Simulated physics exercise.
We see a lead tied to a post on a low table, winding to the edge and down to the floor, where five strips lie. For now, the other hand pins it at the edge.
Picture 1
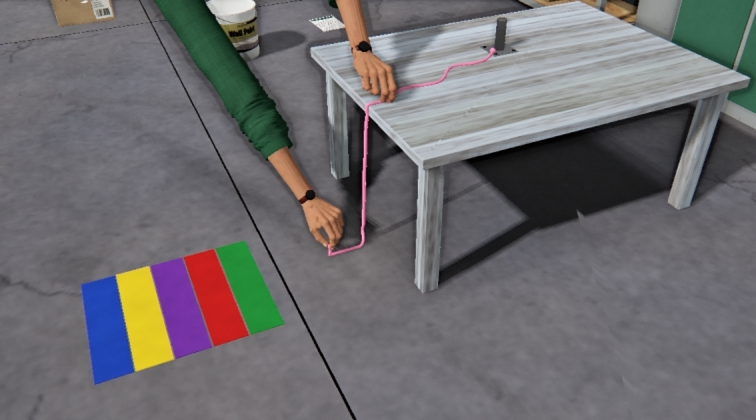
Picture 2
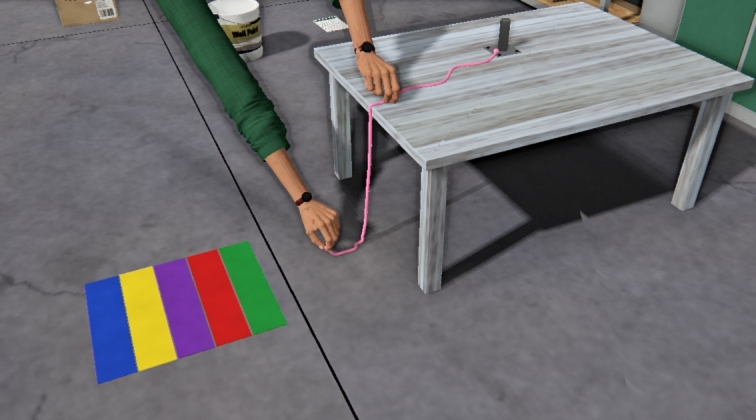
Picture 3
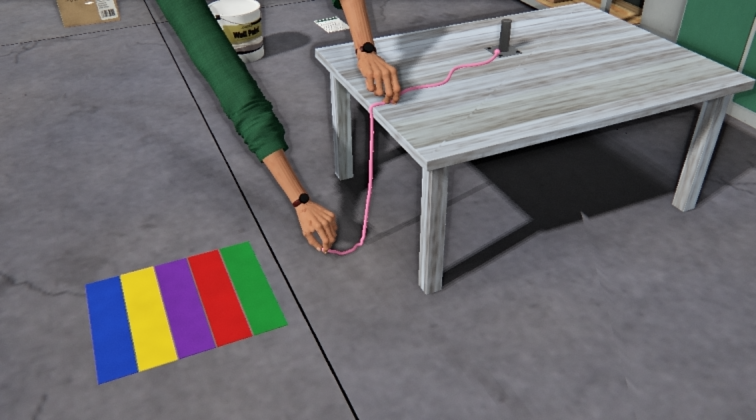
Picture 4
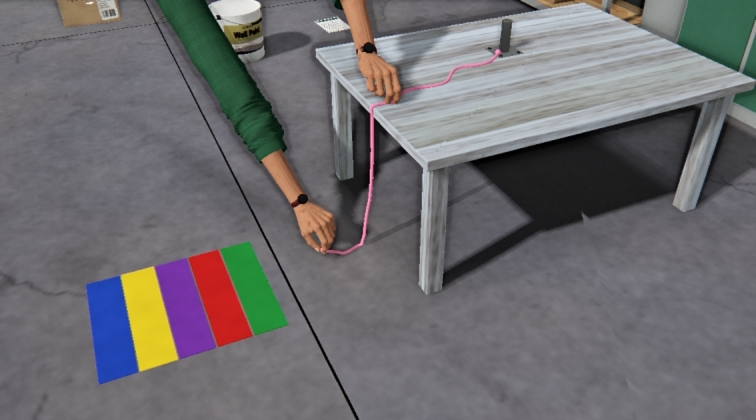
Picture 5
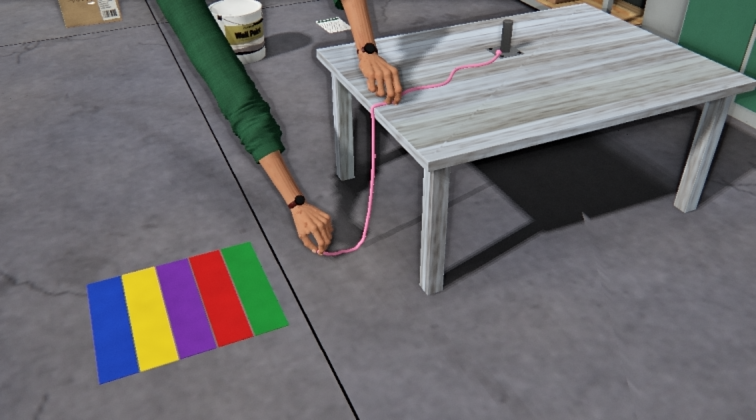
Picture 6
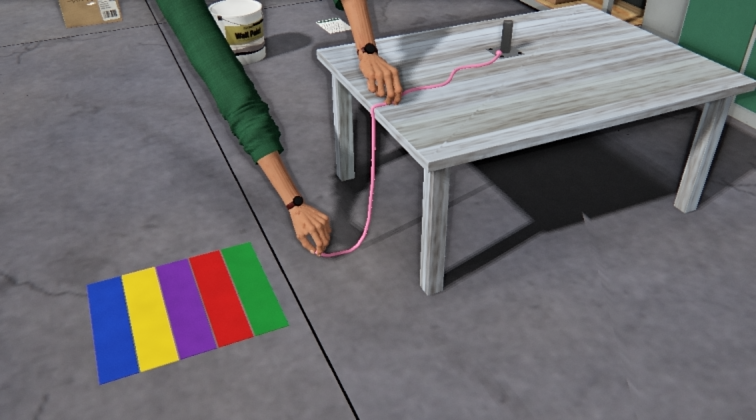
A pink cord runs from a small dark post on a low, weathered grey-white table over its left edge to the floor, seen from above in a room with a grey concrete floor. Blue, yellow, purple, red and green strips lie side by side at lower left, a white bucket behind. One hand presses the cord at the edge while the other, green-sleeved, draws its end slightly left, the view shifting barely at first.
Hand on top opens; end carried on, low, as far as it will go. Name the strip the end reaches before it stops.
Red.
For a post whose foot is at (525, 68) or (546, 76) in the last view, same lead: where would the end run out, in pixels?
About (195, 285) and (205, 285).
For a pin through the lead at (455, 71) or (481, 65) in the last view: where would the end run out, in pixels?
About (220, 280) and (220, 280).
Early on, end near (274, 264); short of the strips.
Midway, end near (238, 274); over green.
At the end of the slack, end near (215, 280); over red. It halts on the red strip.
